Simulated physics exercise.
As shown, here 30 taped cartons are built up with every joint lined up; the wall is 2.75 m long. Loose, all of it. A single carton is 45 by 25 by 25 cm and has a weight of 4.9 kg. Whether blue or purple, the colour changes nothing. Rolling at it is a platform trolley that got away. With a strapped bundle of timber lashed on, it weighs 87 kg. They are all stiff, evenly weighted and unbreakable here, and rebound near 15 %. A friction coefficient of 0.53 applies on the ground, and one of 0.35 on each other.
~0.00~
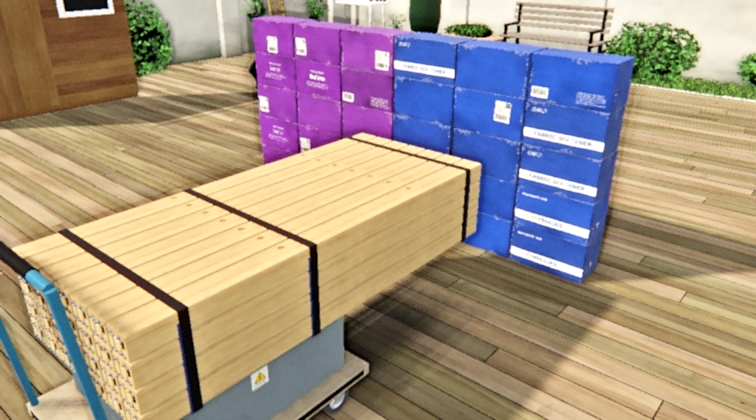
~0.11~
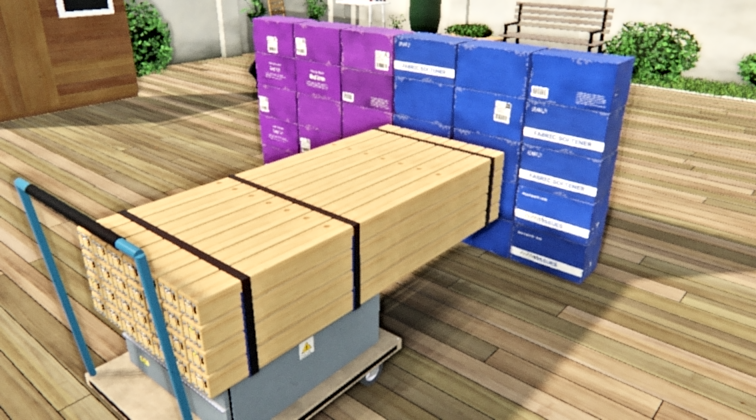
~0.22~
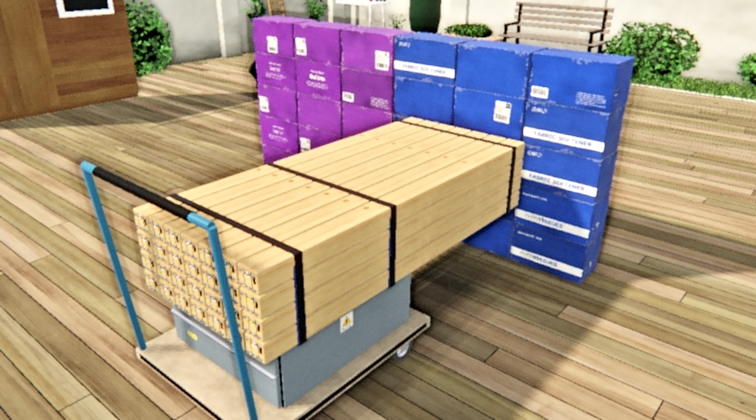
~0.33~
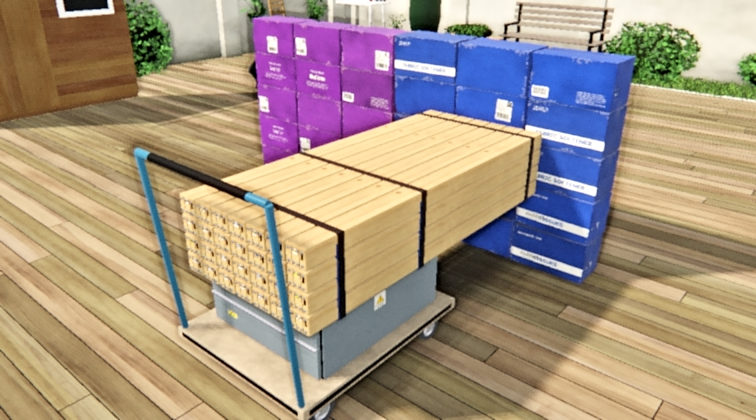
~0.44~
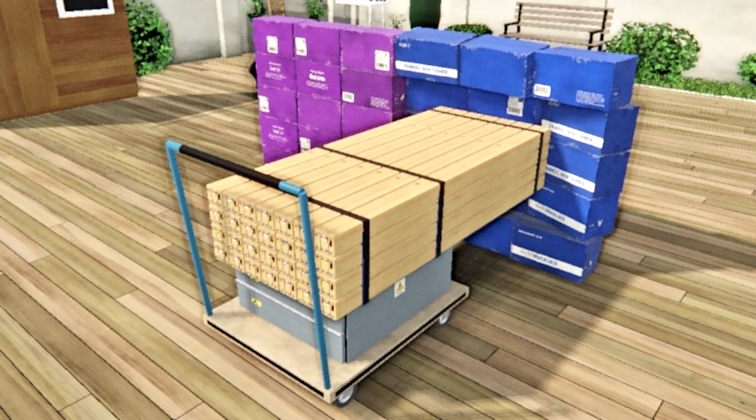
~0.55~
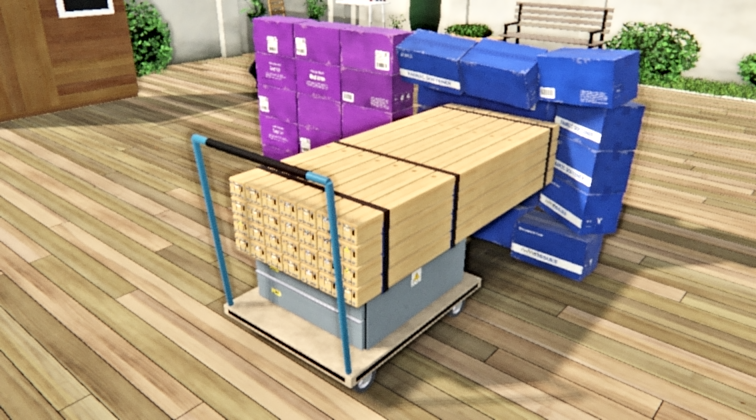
The video shows a platform trolley loaded with strapped wooden planks rolling across a wooden deck toward a wall of purple and blue boxes, then pushing into the blue section, where several boxes shift and tilt while the purple ones stay stacked.
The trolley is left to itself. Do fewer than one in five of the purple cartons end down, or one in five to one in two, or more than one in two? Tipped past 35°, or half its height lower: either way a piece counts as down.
It is fewer than one in five.
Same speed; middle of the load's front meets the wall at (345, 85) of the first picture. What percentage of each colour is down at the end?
Down at the end: Blue 0%, purple 50%.
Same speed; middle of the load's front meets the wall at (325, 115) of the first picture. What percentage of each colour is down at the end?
Then blue ends 0 per cent down and purple 90 per cent.
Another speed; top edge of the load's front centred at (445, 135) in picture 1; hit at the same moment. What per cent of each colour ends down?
You'd end up with blue at 90 per cent down and purple at 0 per cent.
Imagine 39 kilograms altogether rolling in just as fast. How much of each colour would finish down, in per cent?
That would leave blue at 90 and purple at 0 per cent.
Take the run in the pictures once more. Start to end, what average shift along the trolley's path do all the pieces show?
It comes out to something like 40 centimetres.
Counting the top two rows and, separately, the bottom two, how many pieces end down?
Top: 6; bottom: 4.
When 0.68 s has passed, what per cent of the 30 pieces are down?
15 per cent.
Around 0.68 s, load 39 cm past the wall's line, still rolling; none of the 15 purple cartons down (5 of 30 in all colours); top purple carton unmoved; top blue carton tipped 40°, 13 cm lower.
Around 0.94 s, load 62 cm past the wall's line, still rolling; none of the 15 purple cartons down (13 of 30 in all colours); top purple carton unmoved; top blue carton tipped 54°, 12 cm lower.
Around 1.48 s, load 99 cm past the wall's line, still rolling; none of the 15 purple cartons down (13 of 30 in all colours); top purple carton unmoved; top blue carton on its side.
Finally (2.7 s), load 1.12 m past the wall's line, stopped; none of the 15 purple cartons down (13 of 30 in all colours); top purple carton unmoved; top blue carton on its side. That is 0 per cent. Seen by the last camera, middles, top purple carton near (285, 36), top blue carton near (547, 78).
